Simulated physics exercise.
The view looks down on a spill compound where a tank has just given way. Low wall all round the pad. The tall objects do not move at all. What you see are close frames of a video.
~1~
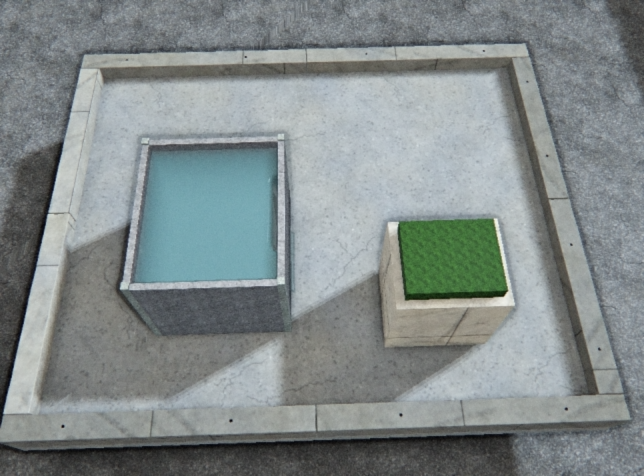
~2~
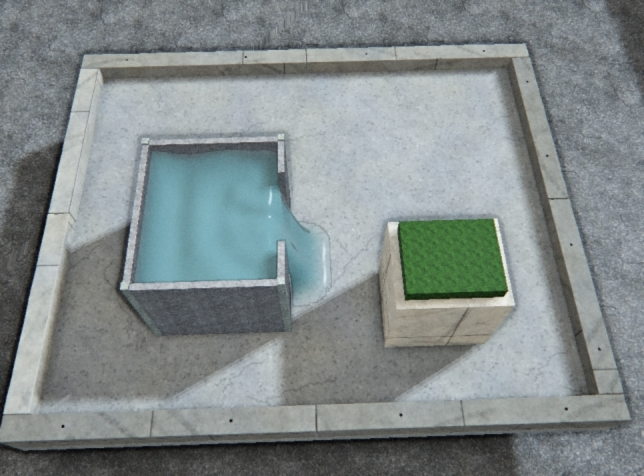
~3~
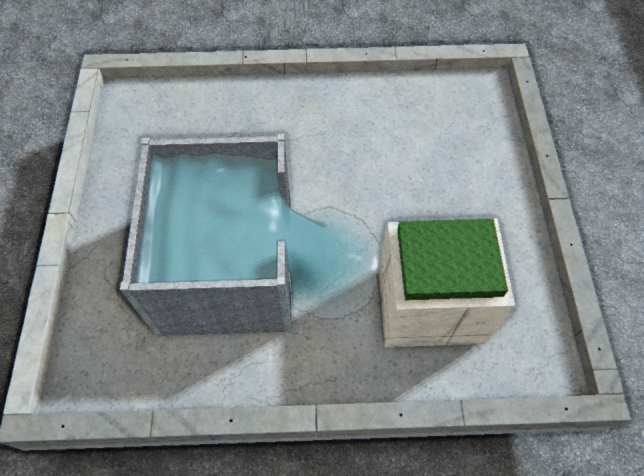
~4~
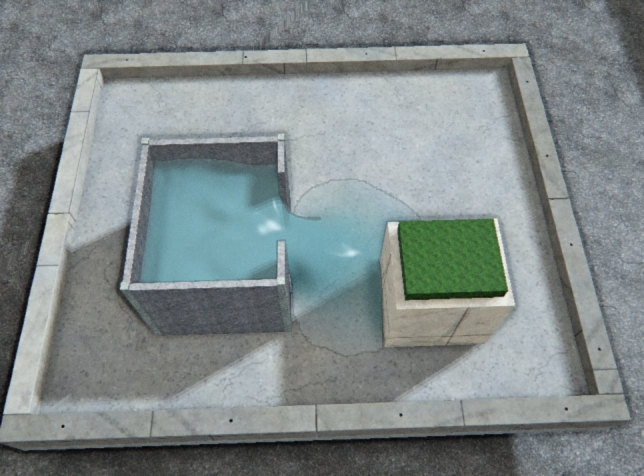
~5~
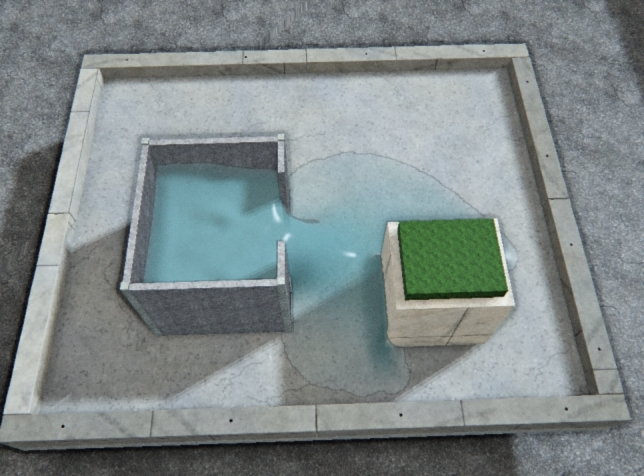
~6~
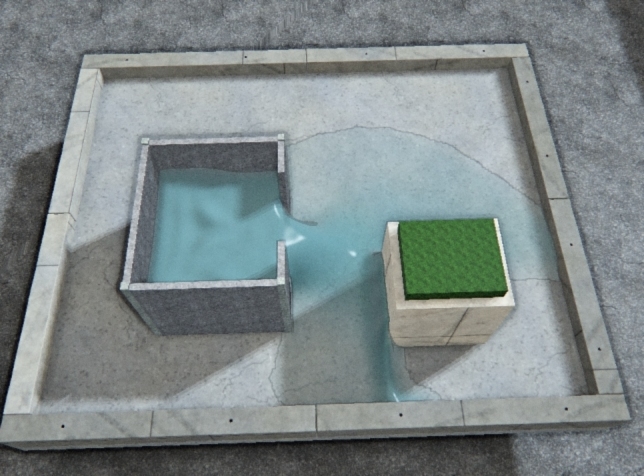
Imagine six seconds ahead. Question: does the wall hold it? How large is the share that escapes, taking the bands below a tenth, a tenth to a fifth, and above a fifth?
The share that escapes is a tenth to a fifth.
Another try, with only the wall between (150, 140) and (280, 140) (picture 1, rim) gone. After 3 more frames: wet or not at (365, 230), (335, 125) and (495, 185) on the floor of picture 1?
In that order: Dry, under water, no water.
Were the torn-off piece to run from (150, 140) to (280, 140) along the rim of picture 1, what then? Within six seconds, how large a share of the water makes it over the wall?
Close to 34 percent, I'd say.
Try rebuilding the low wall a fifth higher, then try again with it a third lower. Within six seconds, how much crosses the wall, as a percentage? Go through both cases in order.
About 8 per cent, then about 32 per cent.
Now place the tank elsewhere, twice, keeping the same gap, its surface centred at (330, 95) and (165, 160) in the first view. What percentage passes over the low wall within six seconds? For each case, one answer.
Log: 26 percent, 12 percent, in order.
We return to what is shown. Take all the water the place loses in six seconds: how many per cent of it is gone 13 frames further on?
It should be close to 85 percent by then.
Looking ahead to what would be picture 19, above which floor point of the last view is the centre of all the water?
I'd point to (339, 245).
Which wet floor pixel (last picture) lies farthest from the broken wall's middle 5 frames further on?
Around (497, 74).
A moment on, water covers 40 % of the floor; the low wall has let 1 % over.
Next, water covers 50 % of the floor; the low wall has let 3 % over.
Then, water covers 55 % of the floor; the low wall has let 13 % over.
Later, water covers 70 % of the floor; the low wall has let 16 % over.
In the end, water covers 80 % of the floor; the low wall has let 16 % over.
